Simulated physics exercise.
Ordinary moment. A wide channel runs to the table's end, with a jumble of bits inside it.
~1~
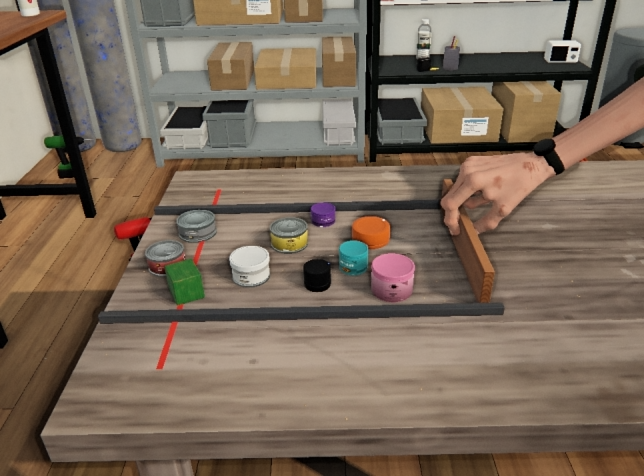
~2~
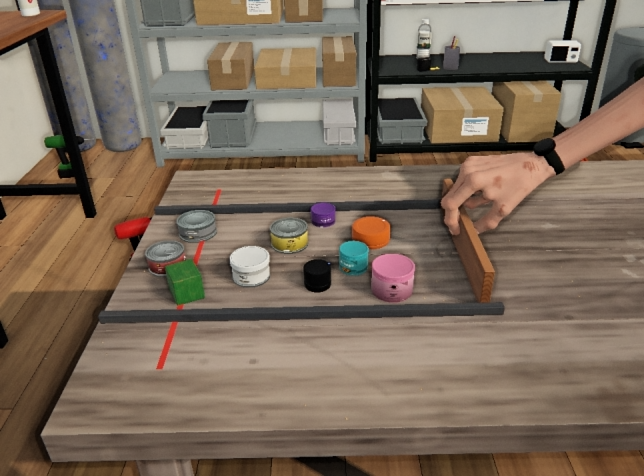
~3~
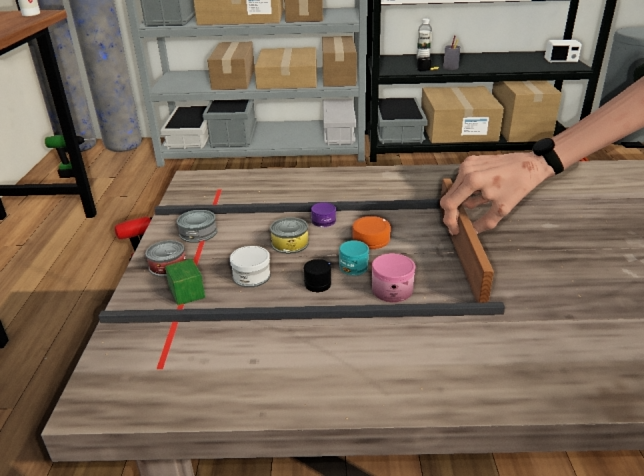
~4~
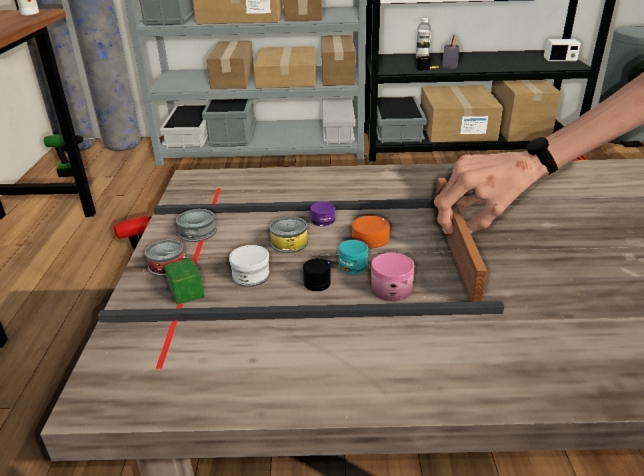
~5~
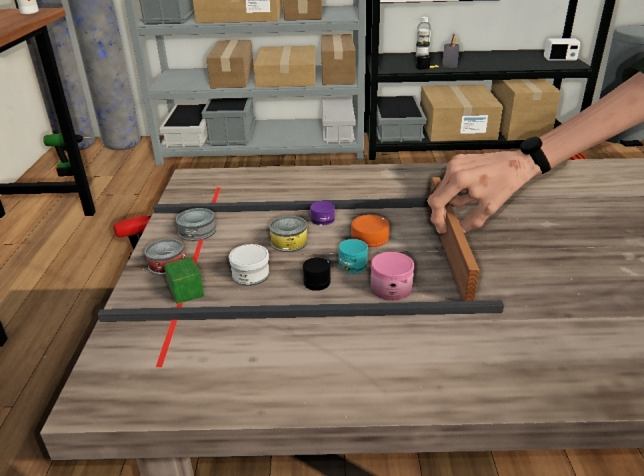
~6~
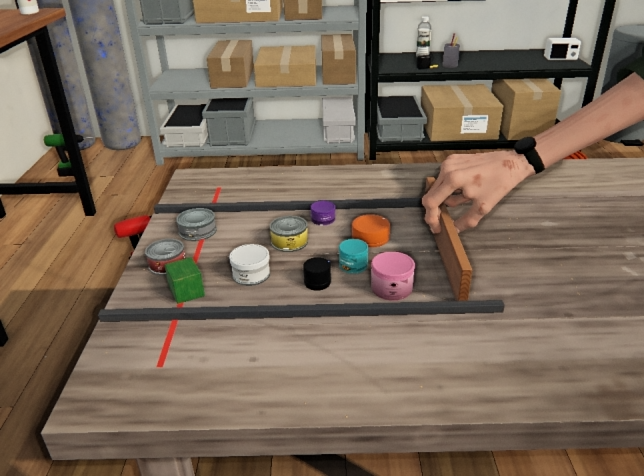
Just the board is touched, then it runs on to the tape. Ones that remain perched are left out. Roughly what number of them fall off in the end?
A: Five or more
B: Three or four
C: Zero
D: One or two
One or two (D).
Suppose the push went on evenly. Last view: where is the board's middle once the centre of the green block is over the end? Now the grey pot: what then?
The middle is at (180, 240) when it's the green block, and at (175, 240) when it's the grey pot.
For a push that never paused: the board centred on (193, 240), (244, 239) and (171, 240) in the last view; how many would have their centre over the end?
The counts would come out as 1, 0 and 5.
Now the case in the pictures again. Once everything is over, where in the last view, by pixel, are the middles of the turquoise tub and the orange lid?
I'd put one at around (177, 259) and the other at around (182, 235).
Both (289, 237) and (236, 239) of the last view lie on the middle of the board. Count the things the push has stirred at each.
7 and 10.
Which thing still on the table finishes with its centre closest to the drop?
Nearest once everything settles: Yellow pot.
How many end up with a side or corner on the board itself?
At rest, 4 are in contact.
Soon after, none off yet; red tin at rest near (166, 257); grey pot at rest near (197, 224); green block at rest near (185, 280).
After that, none off yet; red tin displaced a little near (155, 257); grey pot displaced a little near (187, 220); green block displaced a little near (173, 279).
In the end, the number that fall off is one or two; gone, red tin.
